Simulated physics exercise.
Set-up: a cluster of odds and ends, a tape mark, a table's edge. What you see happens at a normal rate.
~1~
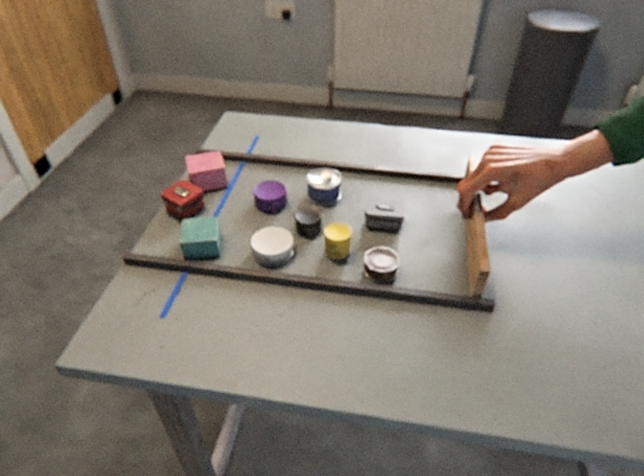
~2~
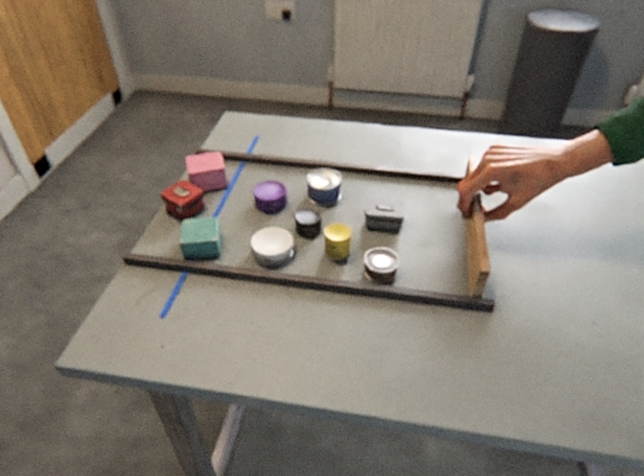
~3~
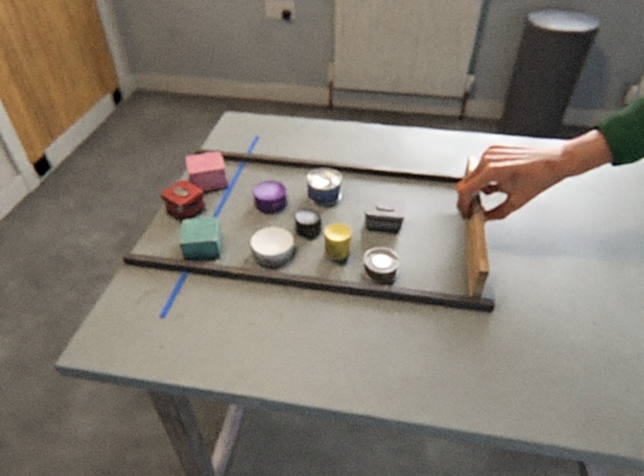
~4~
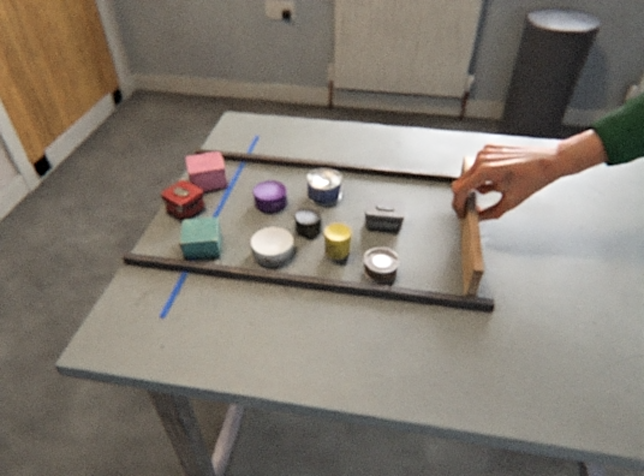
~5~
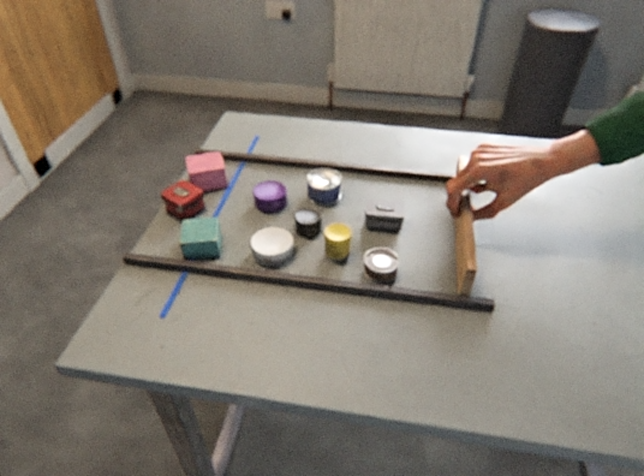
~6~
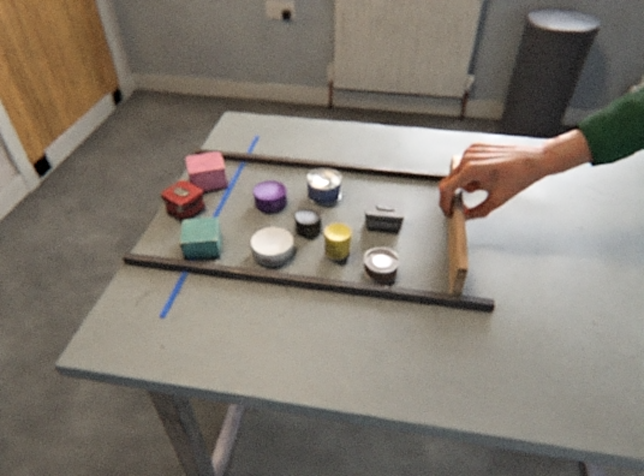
In this clip, a hand holds a wooden board upright at the right of a tabletop cluster of small boxes and pots, then slides it slightly left between two dark rails, while the objects near the blue tape stay still.
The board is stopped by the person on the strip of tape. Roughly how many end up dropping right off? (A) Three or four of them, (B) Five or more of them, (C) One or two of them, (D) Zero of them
The answer is C.
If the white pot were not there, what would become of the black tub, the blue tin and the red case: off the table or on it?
Black tub - safe; blue tin - safe; red case - gone.
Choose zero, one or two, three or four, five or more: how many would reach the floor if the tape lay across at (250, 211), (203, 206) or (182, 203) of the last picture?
Lab note - count at each position: Zero; three or four; five or more.
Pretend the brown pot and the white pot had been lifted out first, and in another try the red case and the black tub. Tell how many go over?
First 0, second 0.
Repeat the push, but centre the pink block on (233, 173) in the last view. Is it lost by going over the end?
From that start the object is safe.
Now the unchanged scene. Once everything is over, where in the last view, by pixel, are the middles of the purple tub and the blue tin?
Roughly (174, 189); the other one roughly (215, 176).
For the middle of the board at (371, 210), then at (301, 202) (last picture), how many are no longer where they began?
3 by the first point, 7 by the second.
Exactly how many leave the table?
2 in total.
A little later, none off yet; red case at rest near (184, 201); pink block at rest near (207, 172); turquoise block at rest near (201, 238).
When it is over, the number that fall off is one or two; down, turquoise block and red case.
